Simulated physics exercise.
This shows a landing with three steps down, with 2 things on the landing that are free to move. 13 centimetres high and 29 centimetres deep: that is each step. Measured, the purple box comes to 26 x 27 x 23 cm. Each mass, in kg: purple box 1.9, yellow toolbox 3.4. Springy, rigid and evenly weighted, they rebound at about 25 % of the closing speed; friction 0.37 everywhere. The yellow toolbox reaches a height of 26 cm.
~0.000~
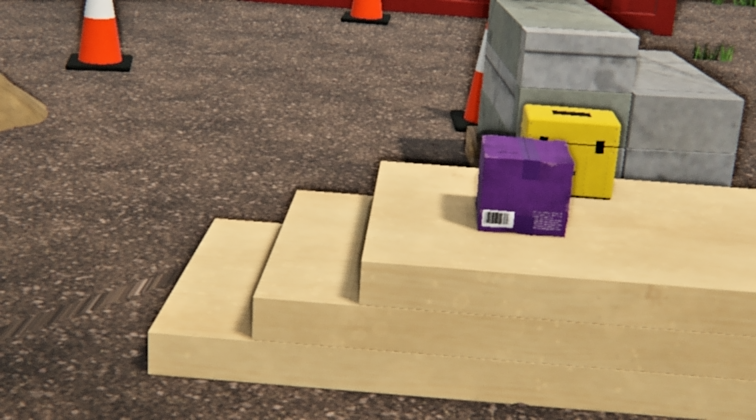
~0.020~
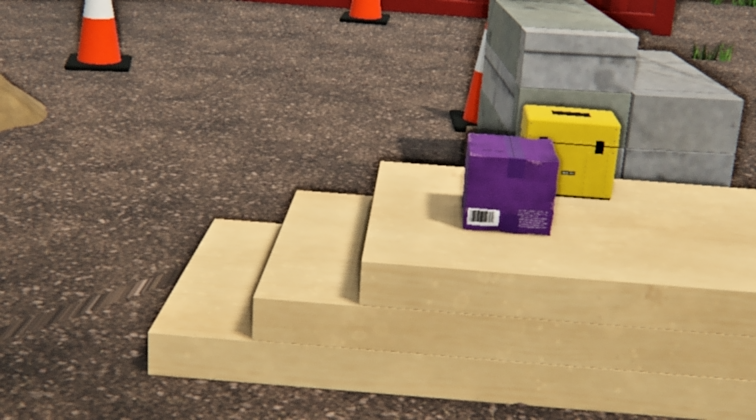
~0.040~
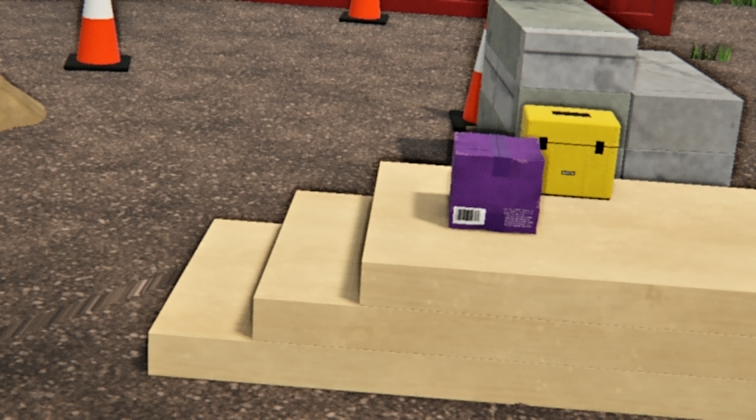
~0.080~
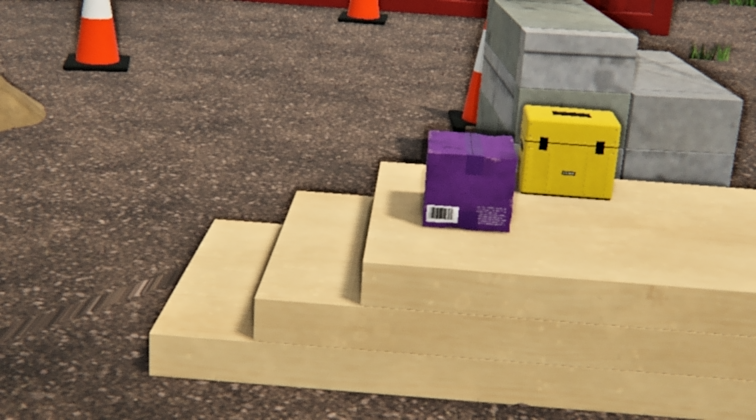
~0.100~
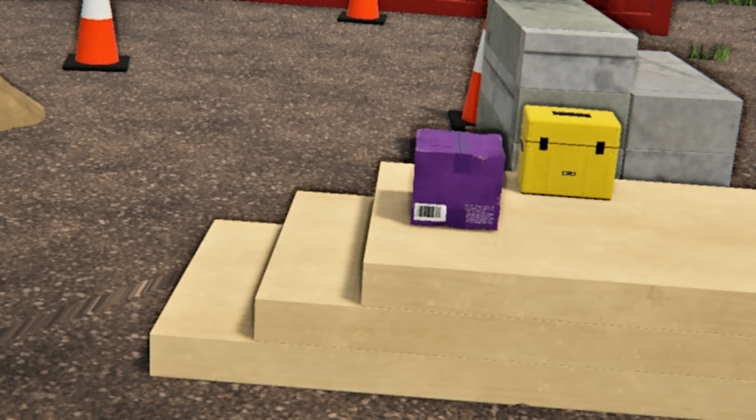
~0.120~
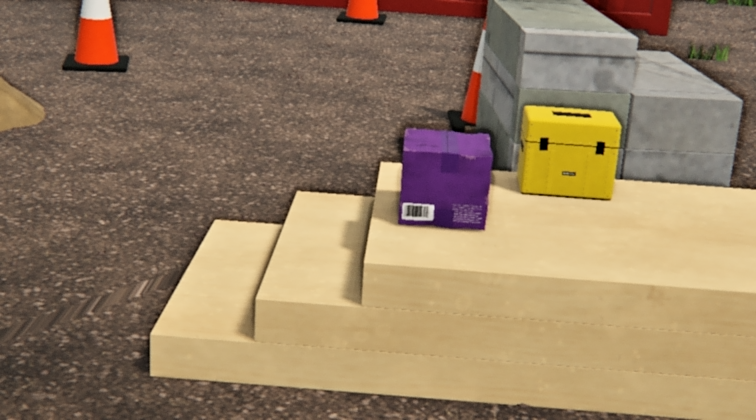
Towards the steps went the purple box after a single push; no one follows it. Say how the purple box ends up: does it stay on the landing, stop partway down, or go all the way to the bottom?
It goes all the way to the bottom.
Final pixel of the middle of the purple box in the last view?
At pixel (68, 267) or so, give or take.
After 0.52 s, 27 cm past the top edge and 7 cm lower; purple box near (287, 191).
After 1.02 s, 61 cm past the top edge and 25 cm lower; purple box near (175, 239).
At rest (1.8 s), 94 cm past the top edge and 37 cm lower; yellow toolbox in place, give or take 12 cm. Seen from the same camera at the end, purple box near (68, 267).
